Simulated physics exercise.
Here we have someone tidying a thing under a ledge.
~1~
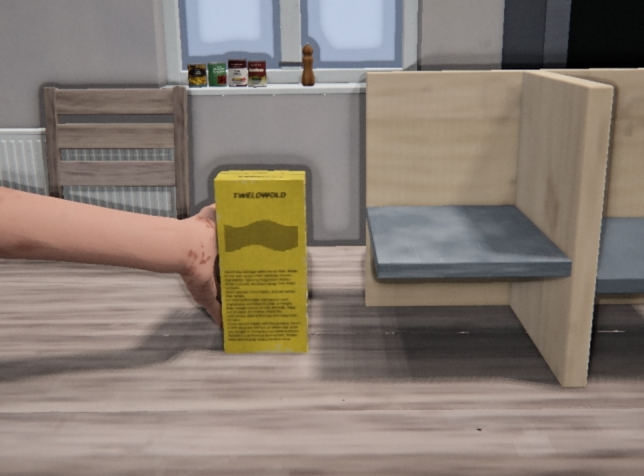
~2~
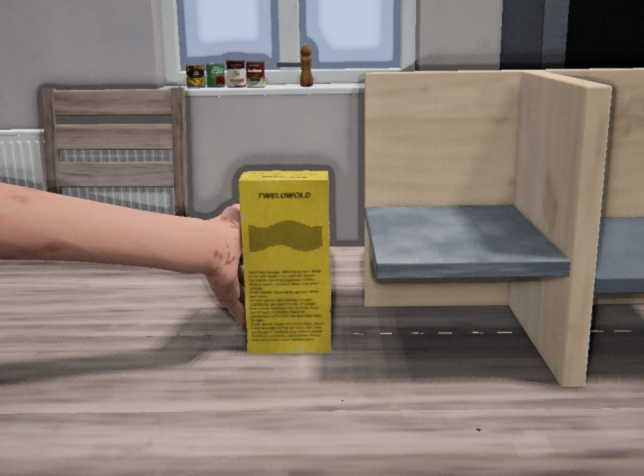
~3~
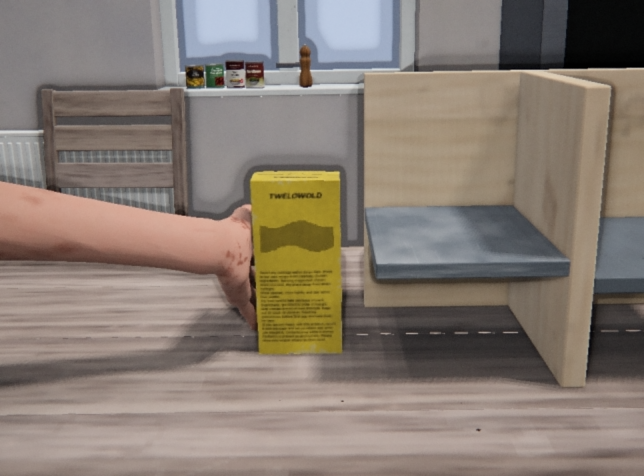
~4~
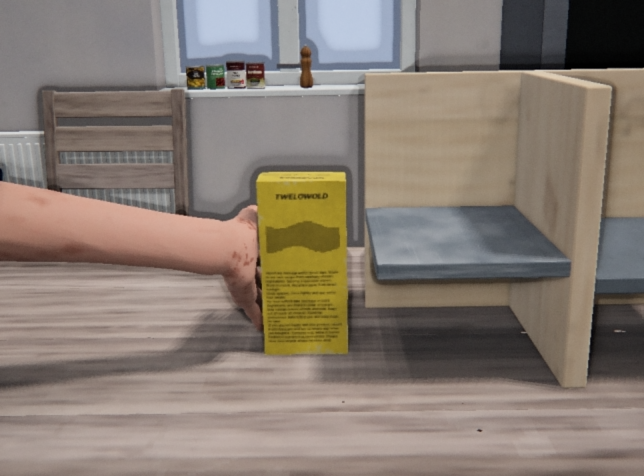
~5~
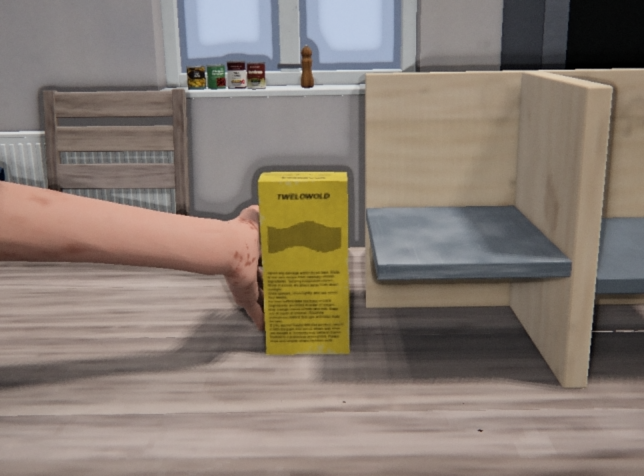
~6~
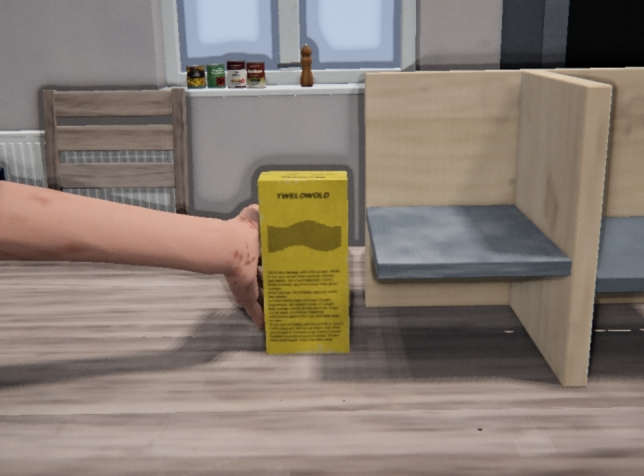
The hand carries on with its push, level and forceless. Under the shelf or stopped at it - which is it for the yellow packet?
Watch, it will be stopped.
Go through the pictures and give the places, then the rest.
The first picture shows hand sliding it forward; yellow packet (264, 263); shelf (550, 215).
The second picture shows hand sliding it forward; yellow packet (288, 263); shelf (549, 215).
The third picture shows hand sliding it forward; yellow packet (299, 263); shelf (548, 215).
The fourth picture shows hand sliding it forward; yellow packet (305, 264); shelf (549, 215).
The fifth picture shows hand sliding it forward; yellow packet (306, 264); shelf (550, 215).
The sixth picture shows hand sliding it forward; yellow packet (306, 263); shelf (550, 214).
Then, 0.22 s after the last picture, yellow packet sliding up to the opening near (317, 263).
Then, 0.38 s after the last picture, yellow packet stopped at the opening near (328, 263).
At rest, the yellow packet catches on the edge, near (328, 263).
